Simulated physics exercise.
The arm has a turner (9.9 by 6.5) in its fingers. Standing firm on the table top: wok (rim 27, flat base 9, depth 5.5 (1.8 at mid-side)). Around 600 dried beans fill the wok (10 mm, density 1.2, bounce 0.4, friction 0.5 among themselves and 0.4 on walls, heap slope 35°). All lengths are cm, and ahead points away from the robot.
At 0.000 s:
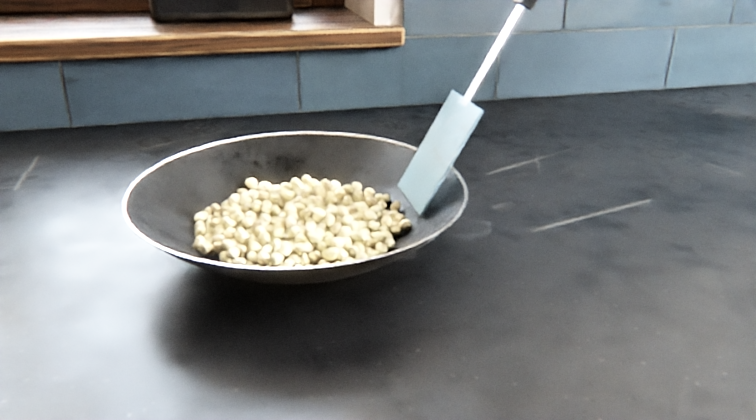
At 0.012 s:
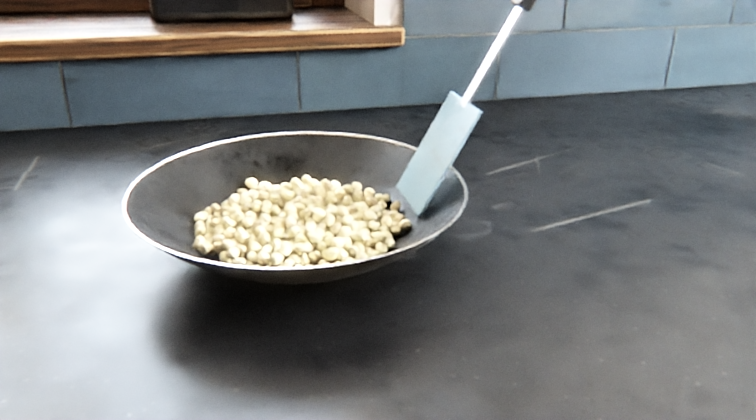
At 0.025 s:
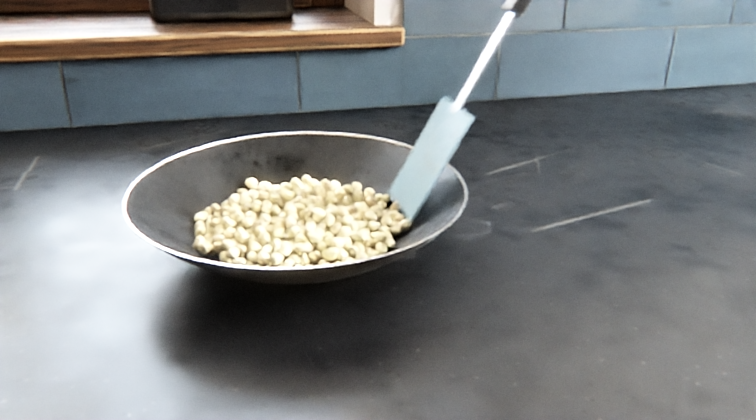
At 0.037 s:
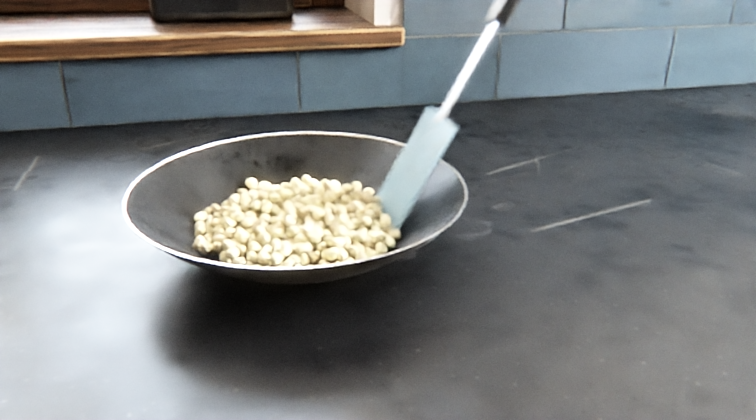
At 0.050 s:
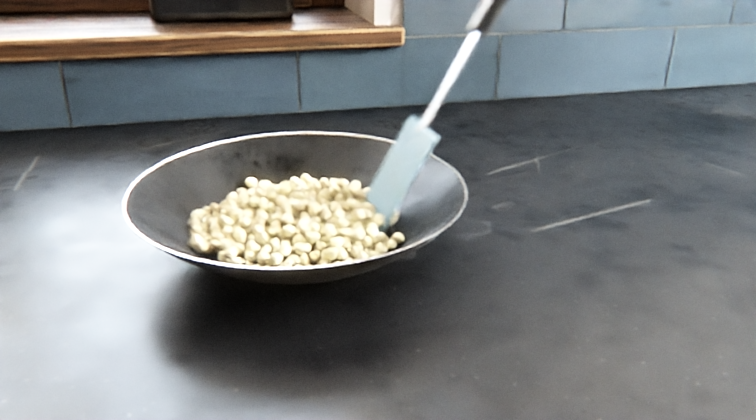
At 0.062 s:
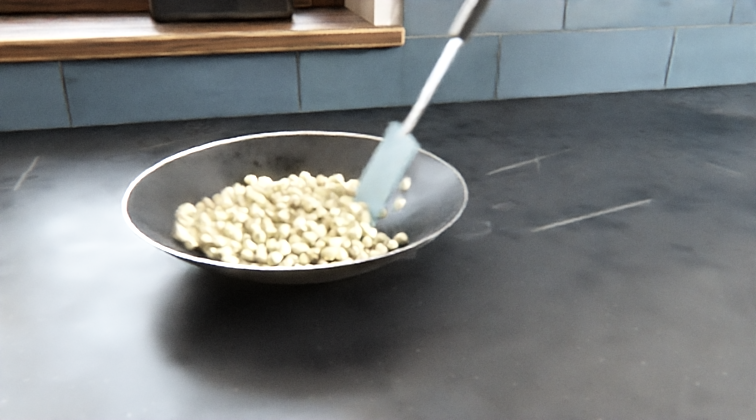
A pale blue turner moves left through the wok, pushing the pale beans leftward.
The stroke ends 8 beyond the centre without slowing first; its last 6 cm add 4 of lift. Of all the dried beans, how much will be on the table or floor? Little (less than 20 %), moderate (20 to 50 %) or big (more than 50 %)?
Share on the table or floor: Moderate (20 to 50 %).
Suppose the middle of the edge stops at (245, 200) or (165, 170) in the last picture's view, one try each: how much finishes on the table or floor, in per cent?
About 10 and 40 per cent.
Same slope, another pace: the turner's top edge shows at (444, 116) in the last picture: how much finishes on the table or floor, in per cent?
About 5 per cent.
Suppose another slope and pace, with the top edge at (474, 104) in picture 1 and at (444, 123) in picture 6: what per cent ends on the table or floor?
Some 10 per cent.
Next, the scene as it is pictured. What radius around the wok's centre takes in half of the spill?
Roughly 34 cm.
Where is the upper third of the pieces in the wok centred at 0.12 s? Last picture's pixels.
At about (223, 206).
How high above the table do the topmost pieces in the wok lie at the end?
Roughly 5.5 cm.
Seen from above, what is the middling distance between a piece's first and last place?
Roughly 6 cm.
After 0.09 s, sloping 61°, highest piece 7 above the table; 601 in the wok.
After 0.12 s, sloping 61°, highest piece 9 above the table; 600 in the wok, 1 on the blade or in flight.
After 0.34 s, sloping 61°, highest piece 17 above the table; 417 in the wok, 91 on the table or floor, 93 on the blade or in flight.
After 1.39 s, sloping 61°, highest piece 5 above the table; 416 in the wok, 185 on the table or floor.
At rest, 416 in the wok, 185 on the table or floor. That is 31 % on the table or floor.
